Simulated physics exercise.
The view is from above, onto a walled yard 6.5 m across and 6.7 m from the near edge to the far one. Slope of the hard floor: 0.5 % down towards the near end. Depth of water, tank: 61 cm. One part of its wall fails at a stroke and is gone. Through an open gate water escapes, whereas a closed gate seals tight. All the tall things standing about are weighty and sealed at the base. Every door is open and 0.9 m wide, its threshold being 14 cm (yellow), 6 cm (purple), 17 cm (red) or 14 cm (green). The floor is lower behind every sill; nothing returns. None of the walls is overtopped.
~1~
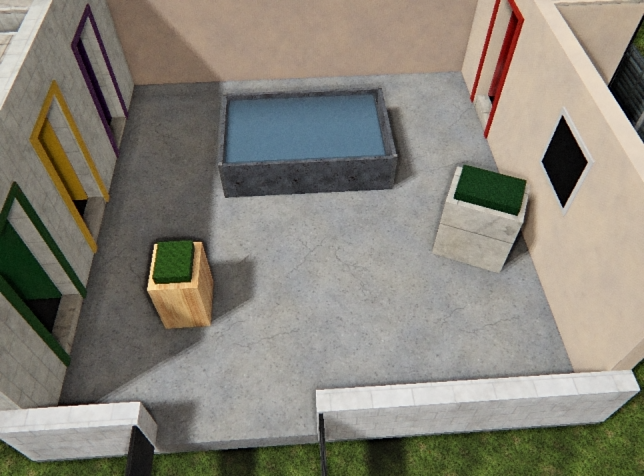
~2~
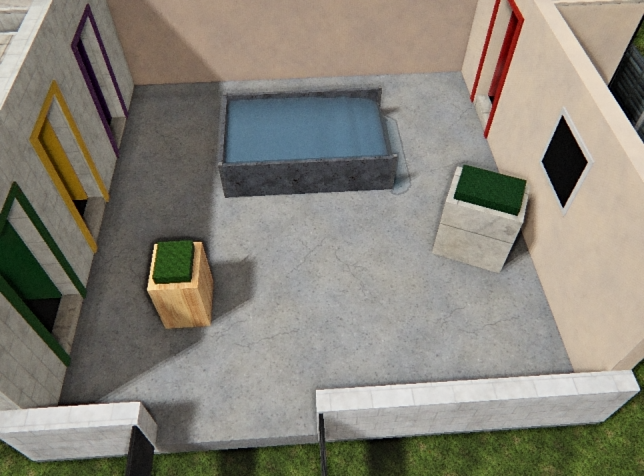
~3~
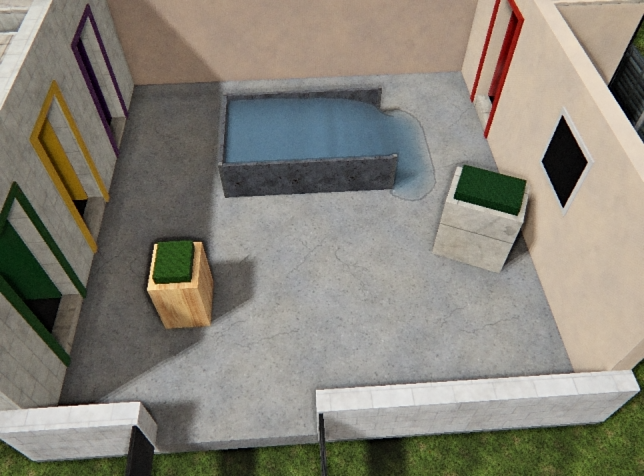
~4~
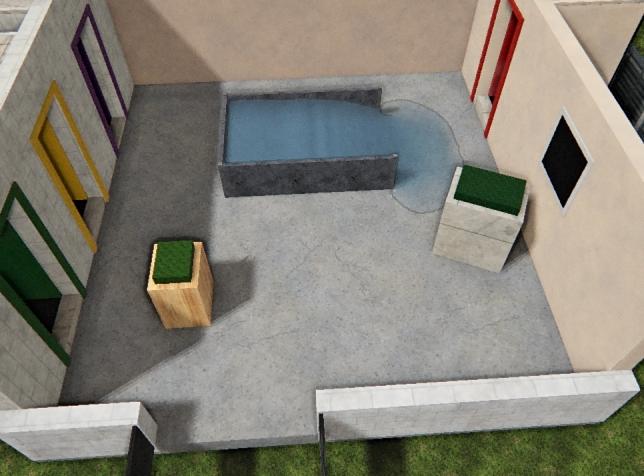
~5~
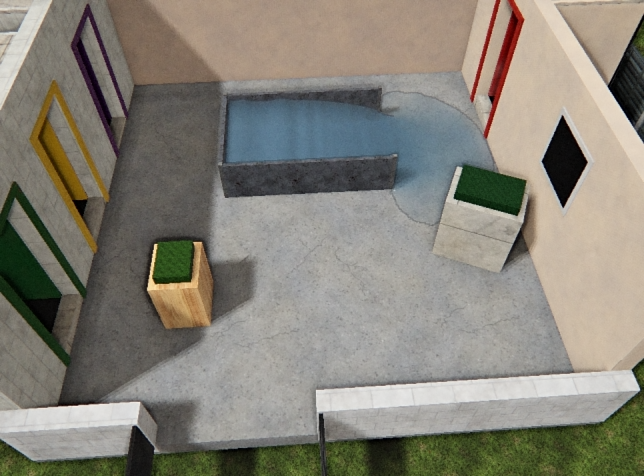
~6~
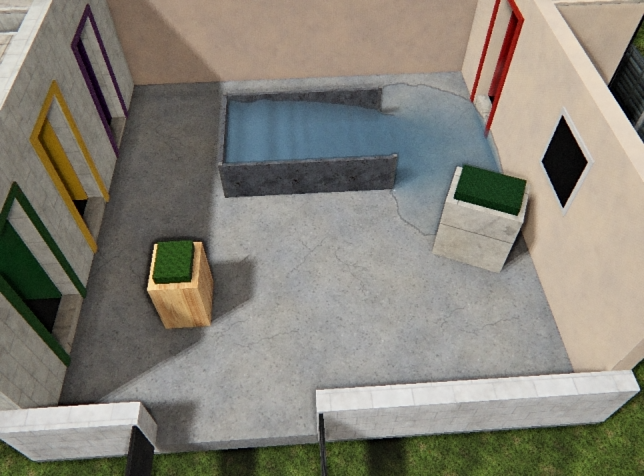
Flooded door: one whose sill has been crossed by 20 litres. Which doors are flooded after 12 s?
Door by door: The yellow door is not flooded; the purple door is flooded; the red door is flooded; the green door is not flooded.
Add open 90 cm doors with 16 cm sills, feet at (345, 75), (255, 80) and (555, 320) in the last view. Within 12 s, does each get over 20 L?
Door 1: Lower; door 2: Lower; door 3: Lower.
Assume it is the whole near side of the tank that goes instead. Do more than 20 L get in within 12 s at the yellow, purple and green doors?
Door by door - yellow: Within bounds, purple: Within bounds, green: Within bounds.
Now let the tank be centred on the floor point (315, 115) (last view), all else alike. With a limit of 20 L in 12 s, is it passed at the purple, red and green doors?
Measured against that limit, purple comes out short of it, red beyond it and green short of it.
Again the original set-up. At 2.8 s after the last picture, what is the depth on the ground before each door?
In centimetres, the yellow door has 0, the purple door 0, the red door 23 and the green door 0.
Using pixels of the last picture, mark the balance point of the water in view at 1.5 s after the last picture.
Near (387, 154).
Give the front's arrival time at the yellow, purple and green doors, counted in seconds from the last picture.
So yellow at 5.0 s, purple at 3.8 s, and green at 5.5 s.
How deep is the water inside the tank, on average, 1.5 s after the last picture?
Average depth: About 26 cm.
Then, 0.7 s after the last picture water covers 20 % of the floor and is deepest (40 cm) near (485, 154); yellow door not reached, purple door not reached, red door 32 cm at the sill, 25 L in, green door not reached.
Then, 1.5 s after the last picture water covers 20 % of the floor and is deepest (40 cm) near (511, 226); yellow door not reached, purple door not reached, red door 32 cm at the sill, 83 L in, green door not reached.
Then, 2.8 s after the last picture water covers 40 % of the floor and is deepest (30 cm) near (477, 228); yellow door not reached, purple door not reached, red door 23 cm at the sill, 146 L in, green door not reached.
Then, 6.3 s after the last picture water covers 90 % of the floor and is deepest (16 cm) near (129, 109); yellow door 7 cm at the sill, 0 L in, purple door 12 cm at the sill, 43 L in, red door 10 cm at the sill, 162 L in, green door 7 cm at the sill, 0 L in.
Then, 11.3 s after the last picture water covers 100 % of the floor and is deepest (10 cm) near (53, 431); yellow door 4 cm at the sill, 0 L in, purple door 7 cm at the sill, 86 L in, red door 5 cm at the sill, 162 L in, green door 9 cm at the sill, 0 L in.
